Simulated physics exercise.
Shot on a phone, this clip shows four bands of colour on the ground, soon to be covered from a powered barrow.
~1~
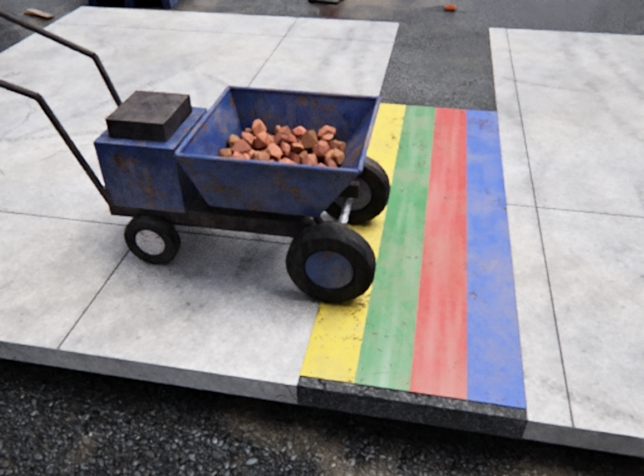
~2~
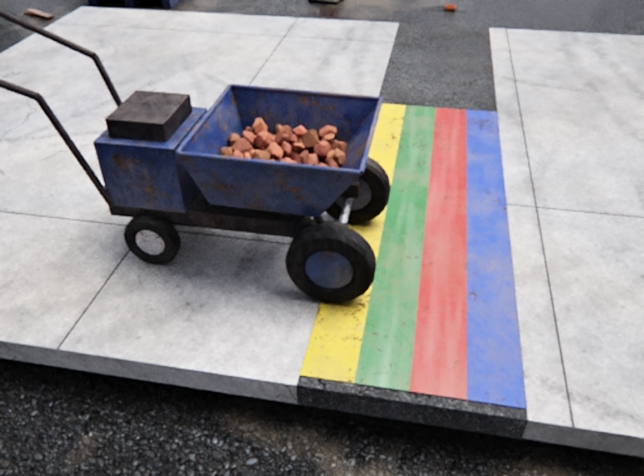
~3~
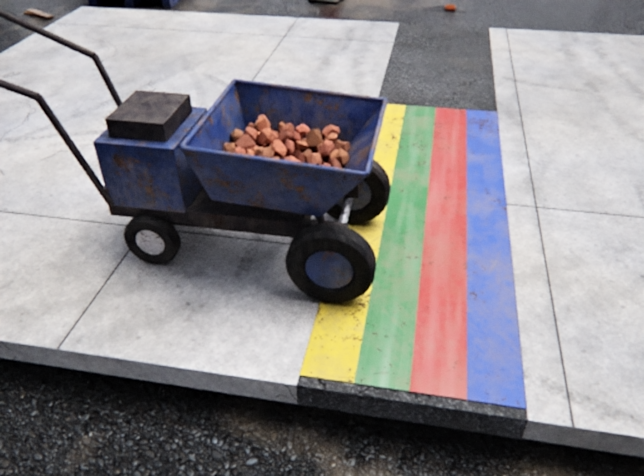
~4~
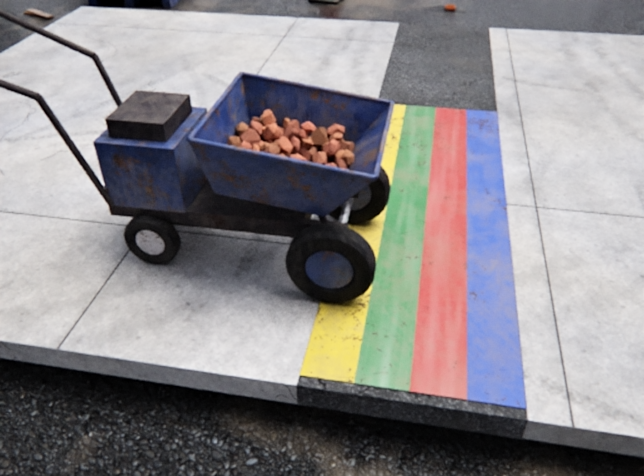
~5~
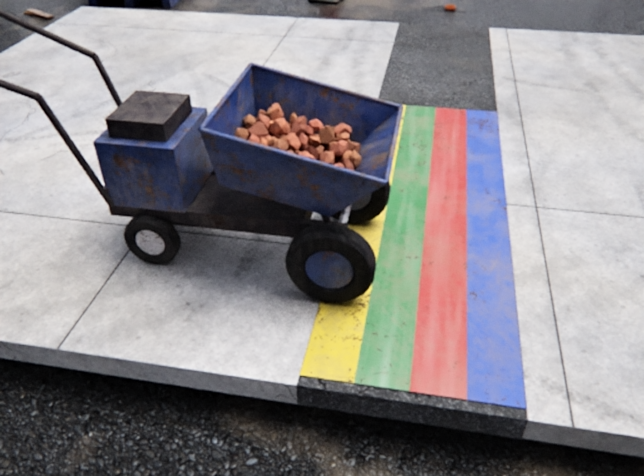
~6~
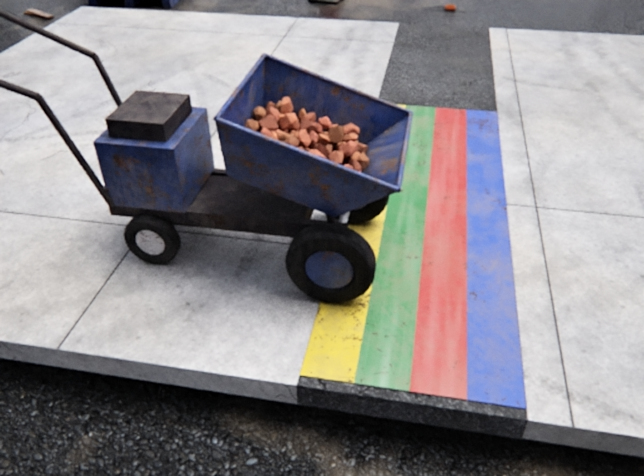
The blue skip of a small barrow, loaded with reddish rubble, started level, then slid forward slightly and tilted gradually down to the right beside yellow, green, red and blue strips on the ground.
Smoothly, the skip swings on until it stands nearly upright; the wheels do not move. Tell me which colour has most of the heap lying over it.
Most of the heap lies over blue.
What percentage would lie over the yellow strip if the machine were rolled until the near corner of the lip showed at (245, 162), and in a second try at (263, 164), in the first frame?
Try 1: 20 %. Try 2: 10 %.
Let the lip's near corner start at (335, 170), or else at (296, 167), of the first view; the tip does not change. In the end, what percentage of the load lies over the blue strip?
40 %, then 20 %.
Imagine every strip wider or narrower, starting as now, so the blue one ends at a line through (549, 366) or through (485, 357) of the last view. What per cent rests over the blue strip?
Shares: Near 50 %; near 30 %.
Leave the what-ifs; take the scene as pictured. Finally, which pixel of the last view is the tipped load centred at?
Roughly at pixel (492, 270).
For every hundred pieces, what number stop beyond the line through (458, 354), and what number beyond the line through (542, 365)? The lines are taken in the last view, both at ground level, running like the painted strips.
Around 80 in a hundred for the first, 20 in a hundred for the second.
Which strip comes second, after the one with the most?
Second: Red.
Soon after the last picture, skip tipped steeply; all in the skip.
A little later, skip tipped right over; nearly all in the skip; a small part over the red strip; a stray few over the blue strip.
Later still, skip tipped right over; a small part in the skip; a small part over the red strip; about half over the blue strip; about a quarter off the paint.
By the end, skip tipped right over; none over the yellow strip; a stray few over the green strip; about a quarter over the red strip; about half over the blue strip; about a quarter off the paint.
